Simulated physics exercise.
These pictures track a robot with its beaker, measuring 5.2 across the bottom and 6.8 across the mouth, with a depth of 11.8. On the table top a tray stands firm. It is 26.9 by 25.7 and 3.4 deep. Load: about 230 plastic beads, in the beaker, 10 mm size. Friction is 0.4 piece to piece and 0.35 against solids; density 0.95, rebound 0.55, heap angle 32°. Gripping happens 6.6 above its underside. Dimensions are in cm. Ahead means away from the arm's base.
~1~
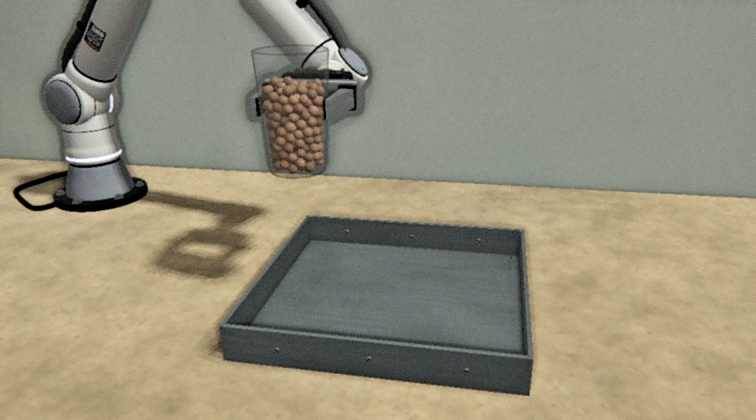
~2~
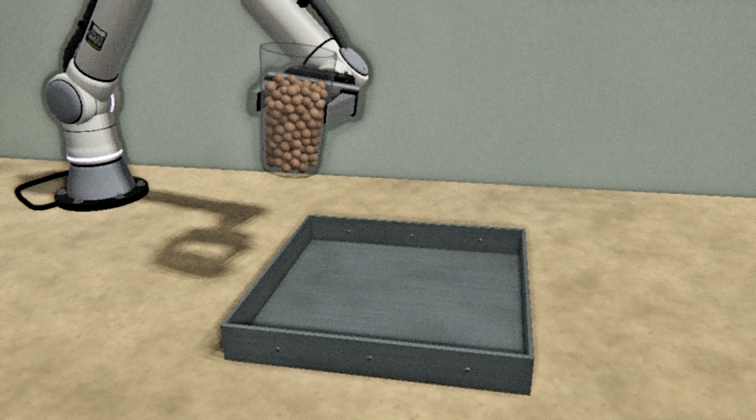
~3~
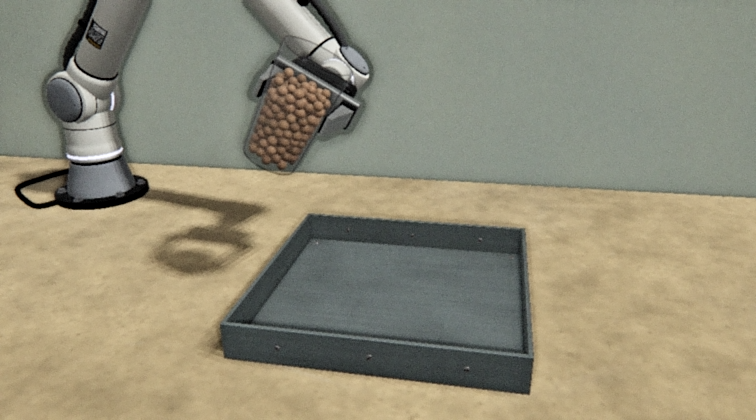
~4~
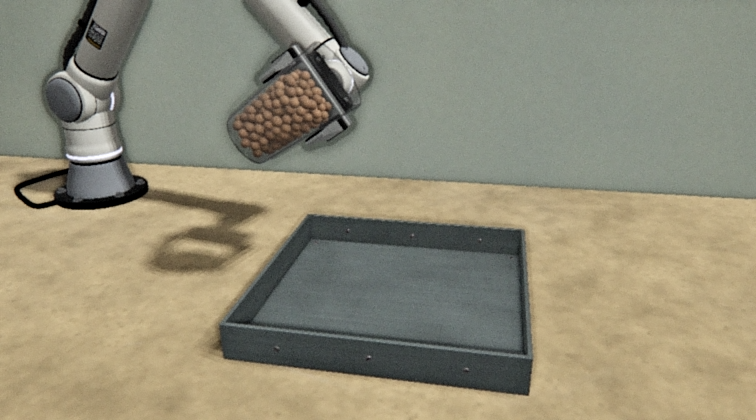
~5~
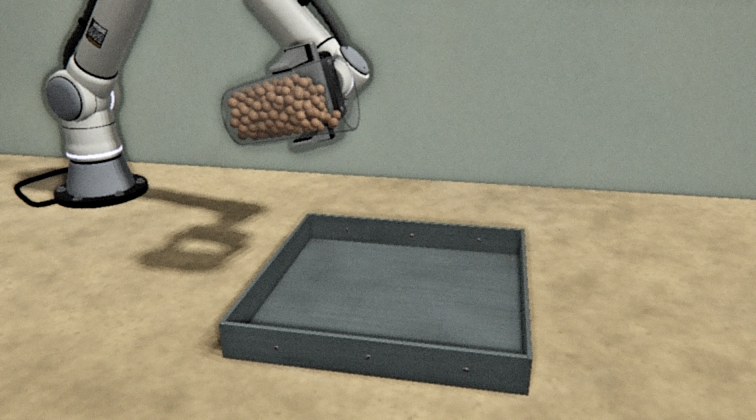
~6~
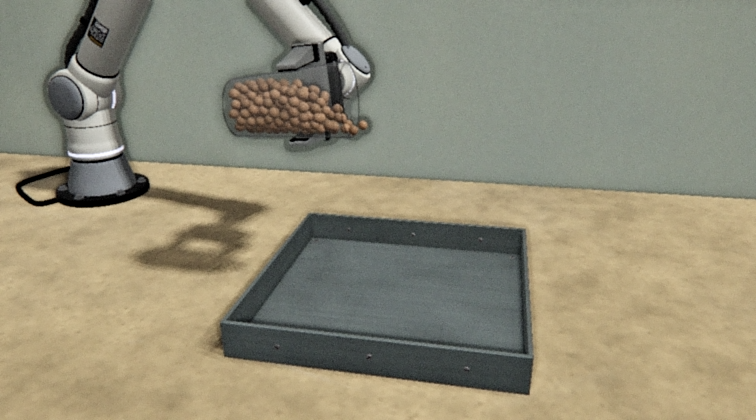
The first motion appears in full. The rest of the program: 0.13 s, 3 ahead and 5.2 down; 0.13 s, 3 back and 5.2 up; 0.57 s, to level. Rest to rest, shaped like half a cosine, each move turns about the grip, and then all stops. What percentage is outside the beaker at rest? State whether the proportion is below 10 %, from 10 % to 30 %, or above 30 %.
The proportion is from 10 % to 30 %.
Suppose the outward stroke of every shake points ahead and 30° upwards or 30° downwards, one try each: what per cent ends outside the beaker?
Near 85 and 45 percent respectively.
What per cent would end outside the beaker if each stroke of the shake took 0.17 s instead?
About 15 per cent, then.
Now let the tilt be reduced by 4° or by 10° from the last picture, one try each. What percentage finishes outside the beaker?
I'd say close to 10 and 5 per cent, in that order.
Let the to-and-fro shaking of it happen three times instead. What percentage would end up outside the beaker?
It would then be around 40 per cent.
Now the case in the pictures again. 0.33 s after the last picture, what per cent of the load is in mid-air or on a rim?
Around 9 percent of the load.
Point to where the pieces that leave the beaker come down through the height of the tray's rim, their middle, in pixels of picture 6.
They come through centred close to (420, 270).
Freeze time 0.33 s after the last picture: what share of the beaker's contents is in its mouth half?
Something like 40 percent sits in that half.
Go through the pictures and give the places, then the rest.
In the first picture, the beaker middle at (295, 113), level; upper third of the load around (293, 98), from x 265 to 320, top at y 80; 230 in the beaker.
In the second picture, the beaker middle at (295, 113), tilted 8° forward; upper third of the load around (295, 96), from x 270 to 325, top at y 80.
In the third picture, the beaker middle at (292, 111), tilted 29° forward; upper third of the load around (294, 97), from x 255 to 325, top at y 75.
In the fourth picture, the beaker middle at (290, 109), tilted 55° forward; upper third of the load around (291, 98), from x 240 to 325, top at y 75.
In the fifth picture, the beaker middle at (289, 106), tilted 76° forward; upper third of the load around (284, 94), from x 230 to 335, top at y 80.
In the sixth picture, the beaker middle at (290, 104), tilted 84° forward; upper third of the load around (276, 94), from x 235 to 365, top at y 85; 230 in the beaker.
Then, 0.33 s on, tilted 81° forward, highest piece 22 above the table; 198 in the beaker, 12 in the tray, 20 in flight or on a rim.
Then, 0.66 s on, tilted 16° forward, highest piece 25 above the table; 191 in the beaker, 38 in the tray, 1 in flight or on a rim.
Then, 1.03 s on, level, highest piece 24 above the table; 191 in the beaker, 39 in the tray.
Then, 2.08 s on, level, highest piece 24 above the table; 191 in the beaker, 39 in the tray.
In the end, 191 in the beaker, 39 in the tray. That is 17 % outside the beaker.
